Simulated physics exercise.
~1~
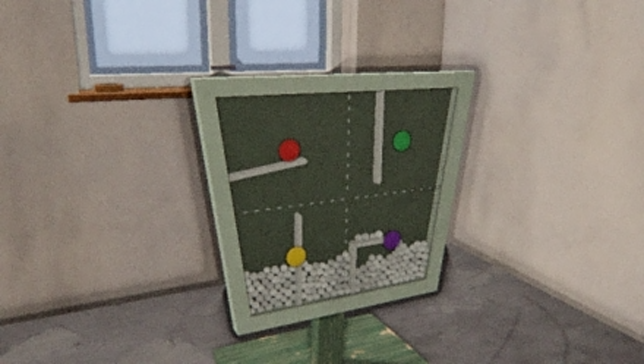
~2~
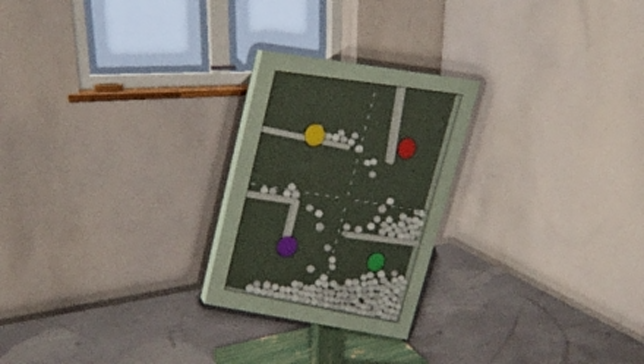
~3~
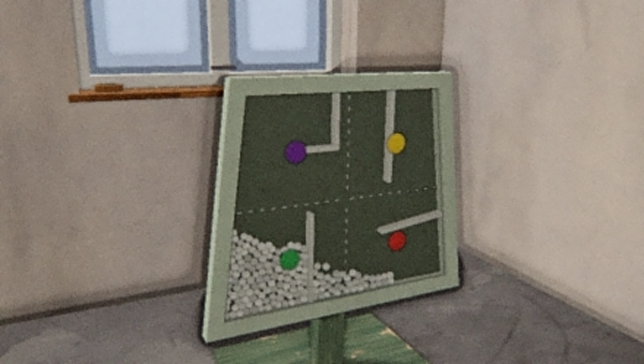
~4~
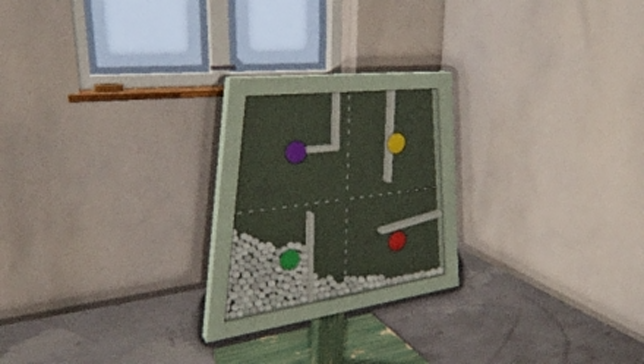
A framed panel of small white beads turned clockwise on its green stand, spilling them past the thin ledges inside, until it was upside down and the beads settled along the bottom, mostly heaped at the left around the green dot.
